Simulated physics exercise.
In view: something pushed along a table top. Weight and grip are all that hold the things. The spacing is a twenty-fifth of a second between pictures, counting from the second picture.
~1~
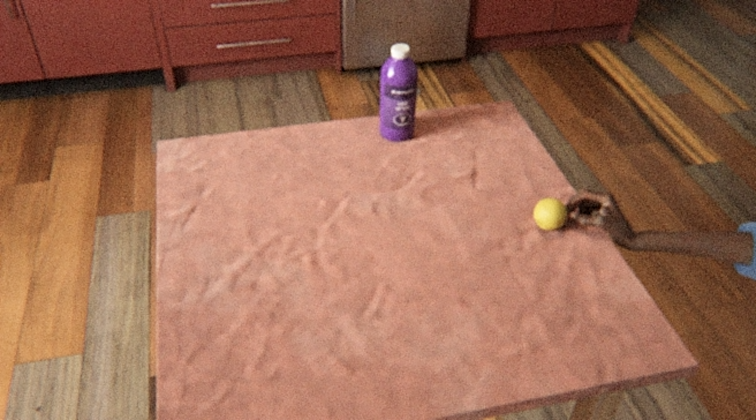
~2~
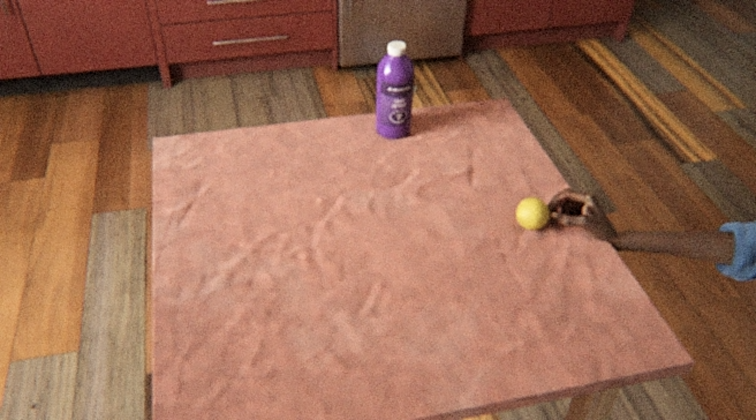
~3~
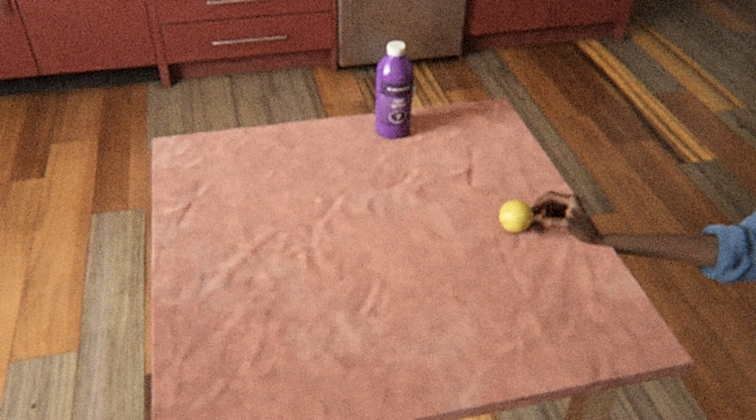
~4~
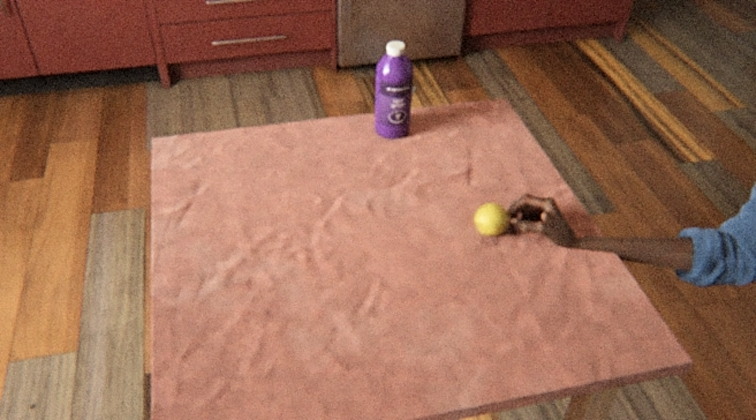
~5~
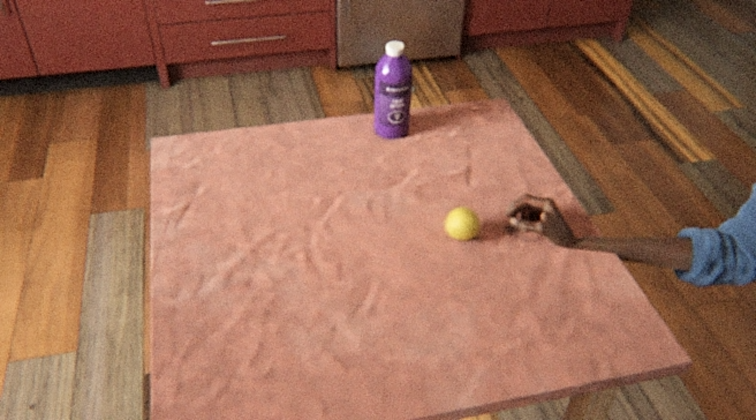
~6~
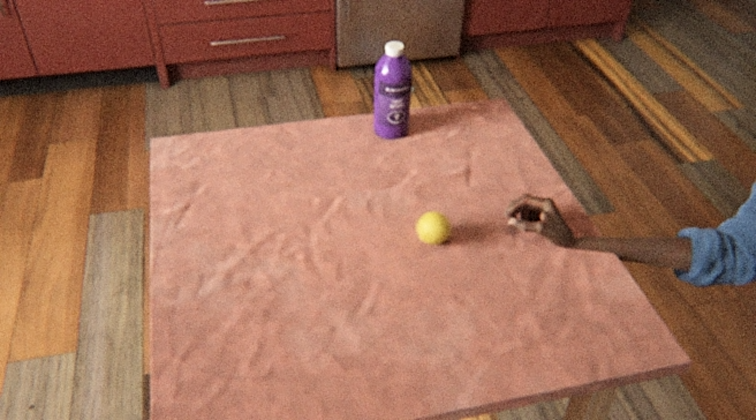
Yellow lemon moving left across a pink-covered table, pushed by a hand that then stays back, with a purple bottle standing behind.
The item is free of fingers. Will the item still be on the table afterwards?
No - comes down.
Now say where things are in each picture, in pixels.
Under the hand; yellow lemon (550, 214), in the first picture.
Under the hand; yellow lemon (533, 214), in the second picture.
Under the hand; yellow lemon (516, 216), in the third picture.
Yellow lemon (492, 220), in the fourth picture.
Yellow lemon (463, 224) displaced about its own width, in the fifth picture.
Yellow lemon (434, 228) displaced well along, in the sixth picture.
Then, 0.30 s past the last view, yellow lemon displaced well along near (226, 260).
Then, 0.70 s past the last view, yellow lemon now off the table.
Finally, off the table, yellow lemon.
